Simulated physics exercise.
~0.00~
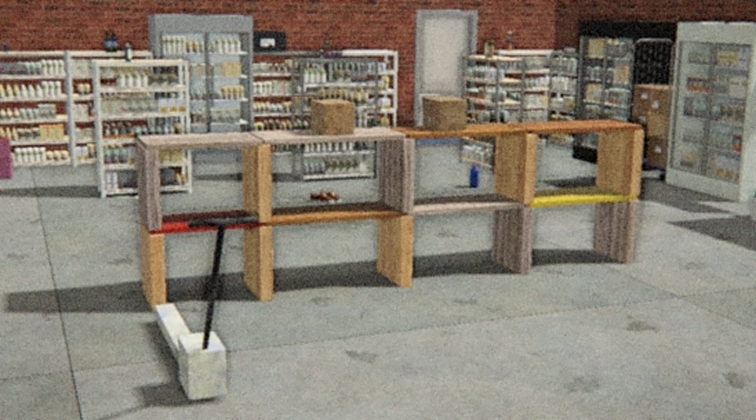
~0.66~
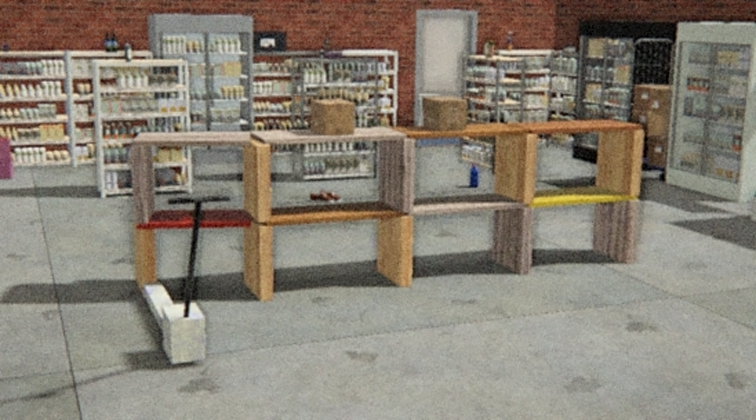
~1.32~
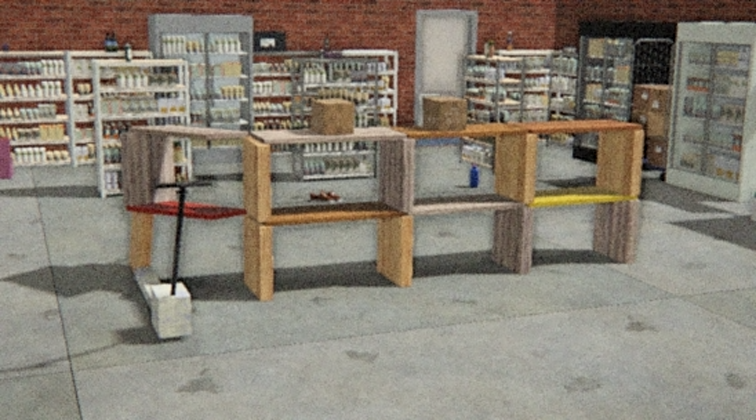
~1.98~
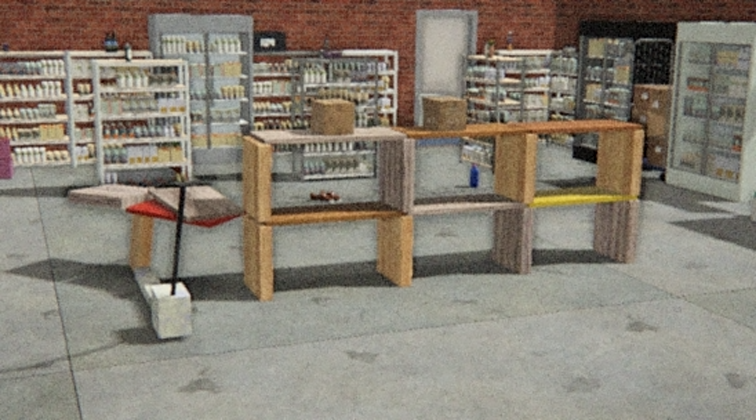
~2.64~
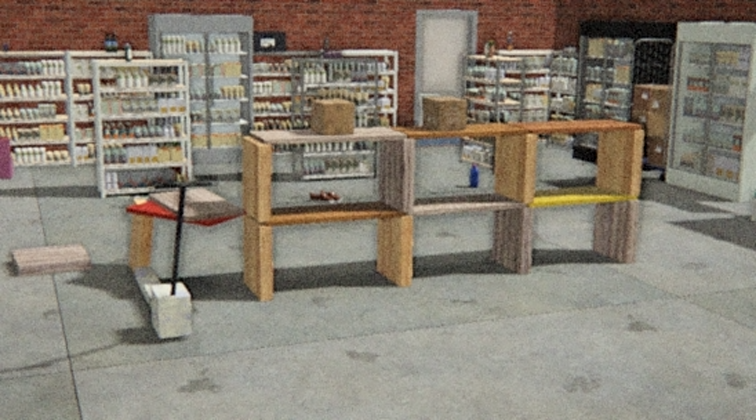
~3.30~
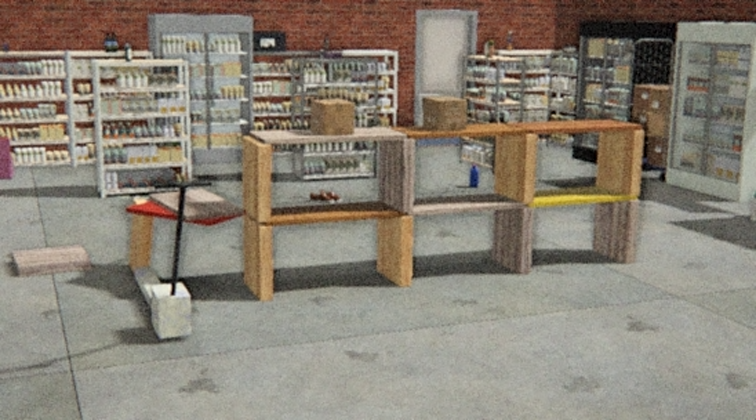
The footage shows a white floor jack pushing into the left end of a two-tier board shelf, shifting the red board left until the upright and board above it topple. One piece lands on the floor, another rests on the tilted red board, and the remaining shelving stays standing.
